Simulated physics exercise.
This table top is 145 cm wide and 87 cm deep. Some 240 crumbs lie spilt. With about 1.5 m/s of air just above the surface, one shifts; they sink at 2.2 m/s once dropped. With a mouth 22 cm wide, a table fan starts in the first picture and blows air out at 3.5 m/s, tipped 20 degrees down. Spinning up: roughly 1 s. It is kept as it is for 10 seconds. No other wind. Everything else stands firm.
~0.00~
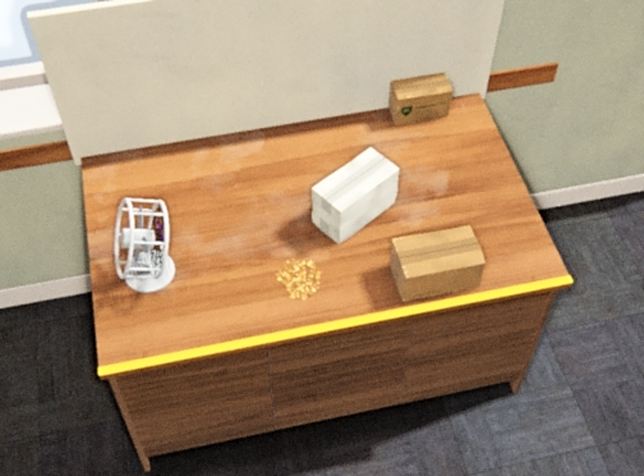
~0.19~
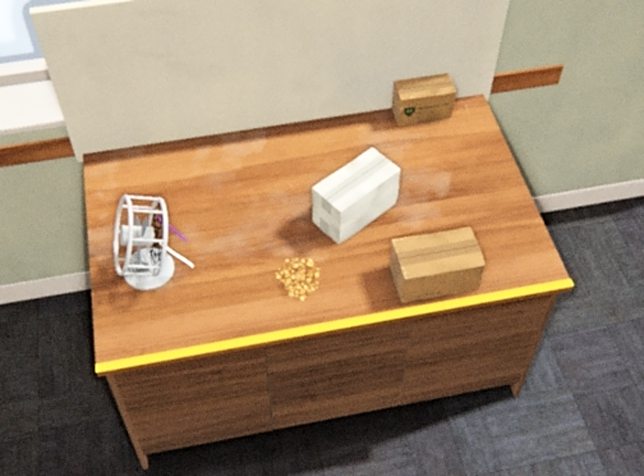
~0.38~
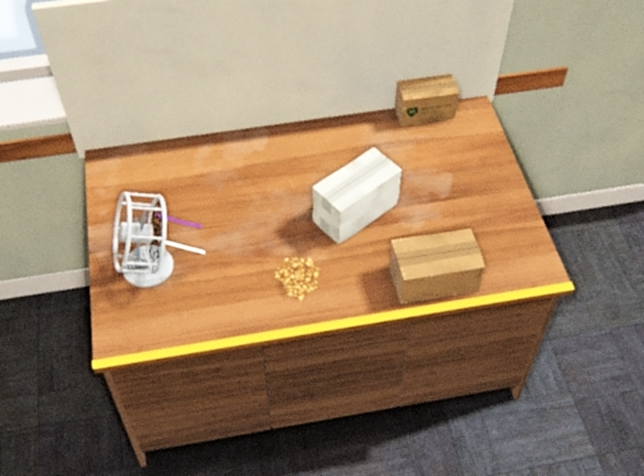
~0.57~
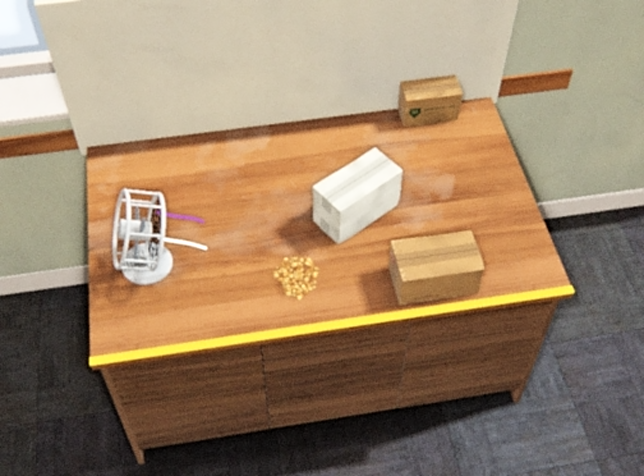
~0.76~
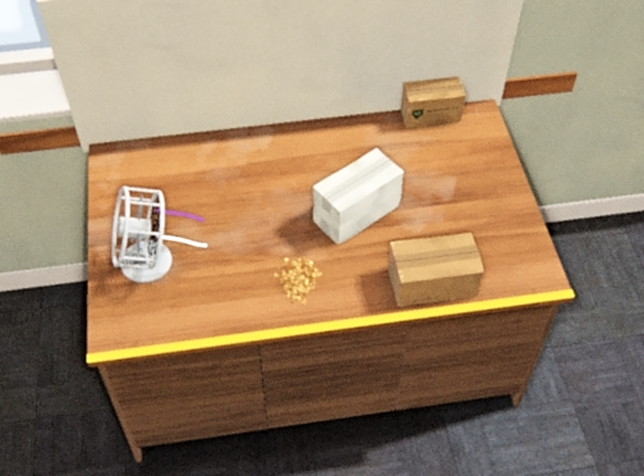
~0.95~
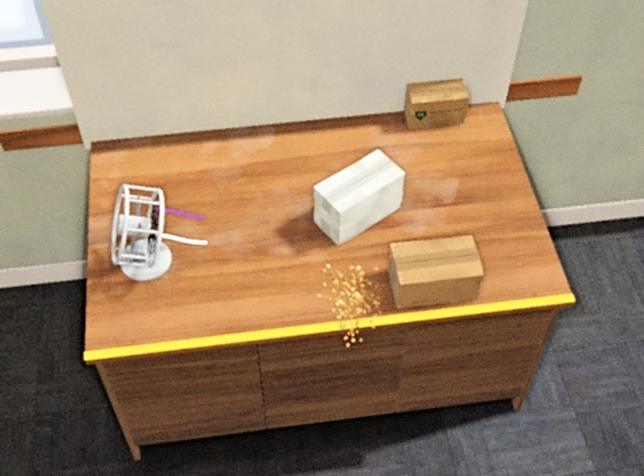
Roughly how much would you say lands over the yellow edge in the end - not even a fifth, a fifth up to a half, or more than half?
I'd say more than half.
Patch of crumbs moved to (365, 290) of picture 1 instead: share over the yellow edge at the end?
In that case I'd expect around 100 percent.
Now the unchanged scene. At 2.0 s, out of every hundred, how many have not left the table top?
Roughly 1 per cent.
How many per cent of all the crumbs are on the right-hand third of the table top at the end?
Roughly 0 %.
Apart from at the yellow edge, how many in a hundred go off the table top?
My best guess is roughly 0 %.
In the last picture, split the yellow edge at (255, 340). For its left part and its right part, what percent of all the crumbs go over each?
About 0 per cent left, about 100 per cent right.
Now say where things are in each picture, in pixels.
In the first frame, the middle of the crumbs is near (299, 279), none has stirred yet and the mouth of the table fan is at (141, 239).
In the second frame, the middle of the crumbs is near (296, 276), none has stirred yet and the yellow edge is centred on (343, 328).
In the third frame, the middle of the crumbs is near (295, 276), none has stirred yet, the top of a box is at (357, 178) and the top of a box is at (438, 253).
In the fourth frame, the middle of the crumbs is near (294, 275) and none has stirred yet.
In the fifth frame, the middle of the crumbs is near (296, 278), the farthest in sight from the table fan is at (320, 275) and about 20 % have left their places.
In the sixth frame, the middle of the crumbs is near (352, 301), the farthest in sight from the table fan is at (380, 313) and all have left their places.
After 2.0 s, 1 % are on the move or not yet settled, 99 % are over the yellow edge.
After 3.2 s, 1 % are on the move or not yet settled, 100 % are over the yellow edge.
After 5.5 s, 0 % are on the move or not yet settled, 100 % are over the yellow edge.
After 10.0 s, at the end, 100 % are over the yellow edge.
